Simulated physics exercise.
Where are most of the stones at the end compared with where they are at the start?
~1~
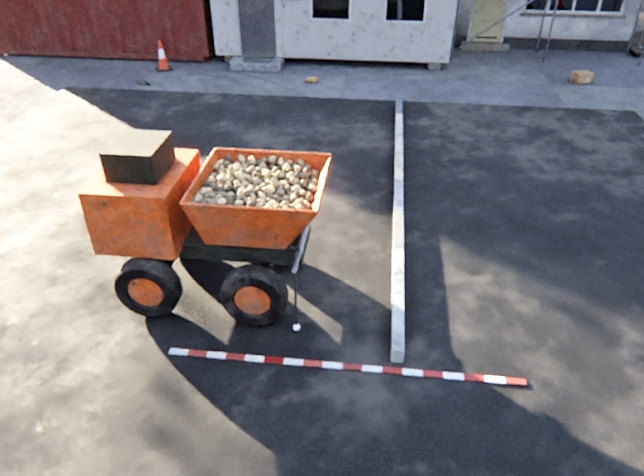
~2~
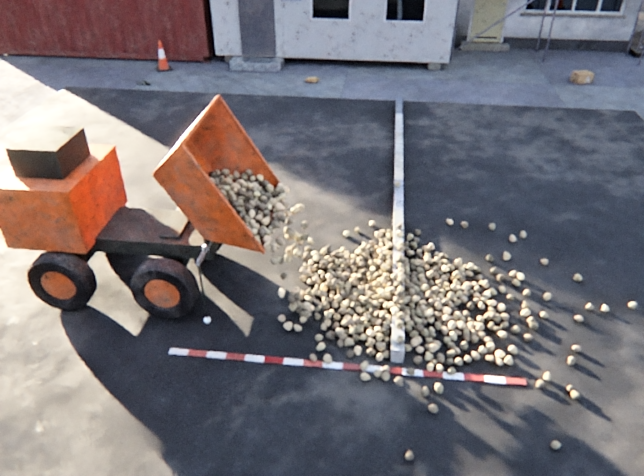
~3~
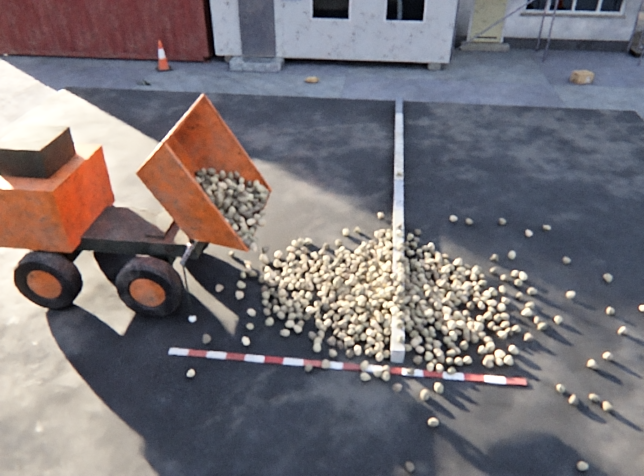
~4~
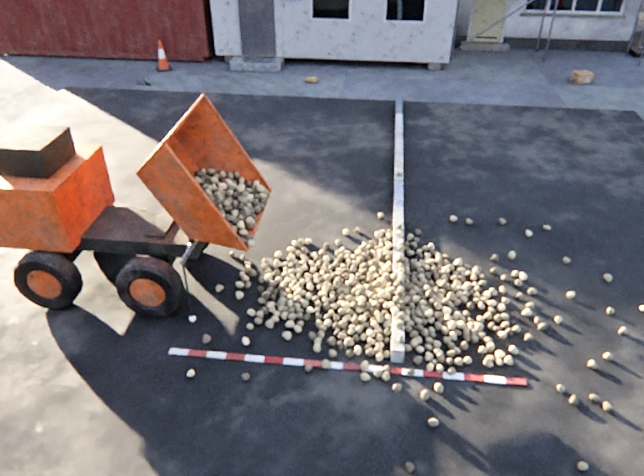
At the start the stones are all in the dumper's skip, but by the end most of them lie lower and further right, heaped on the ground on both sides of the kerb, with some still in the skip.
